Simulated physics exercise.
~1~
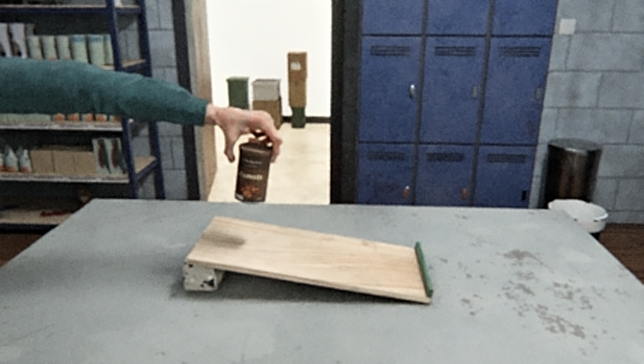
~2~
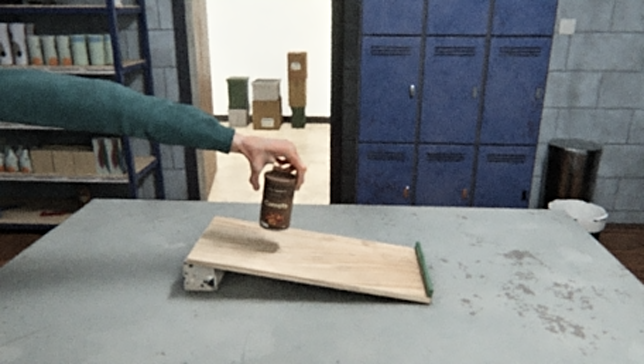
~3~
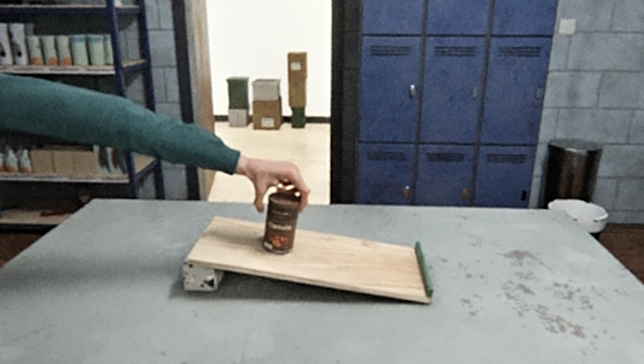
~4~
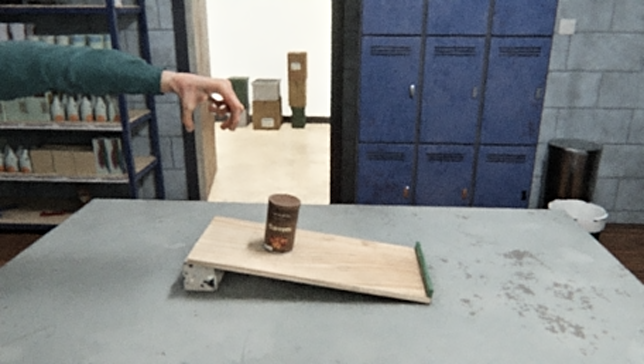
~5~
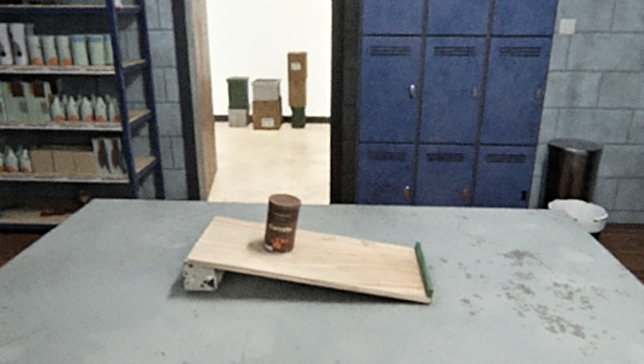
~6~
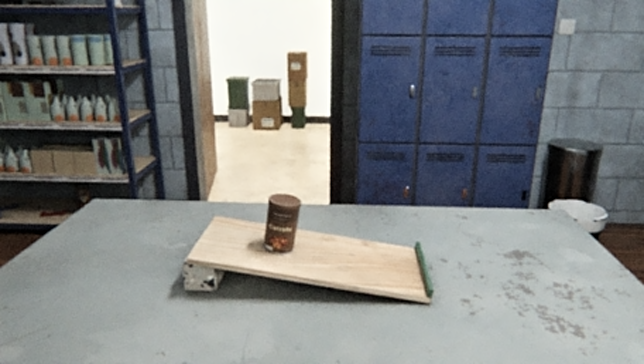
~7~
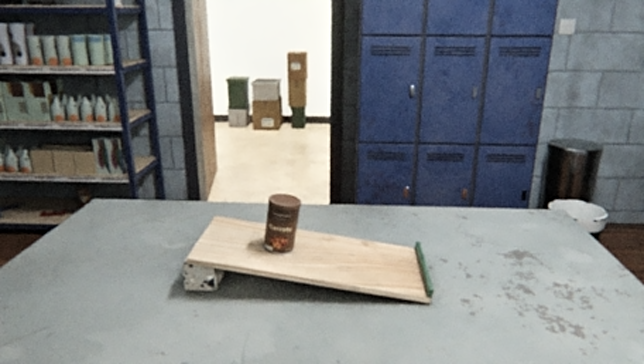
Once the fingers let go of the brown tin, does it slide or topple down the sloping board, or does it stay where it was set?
The brown tin stays where it was set, resting on the sloping board after the hand has gone.
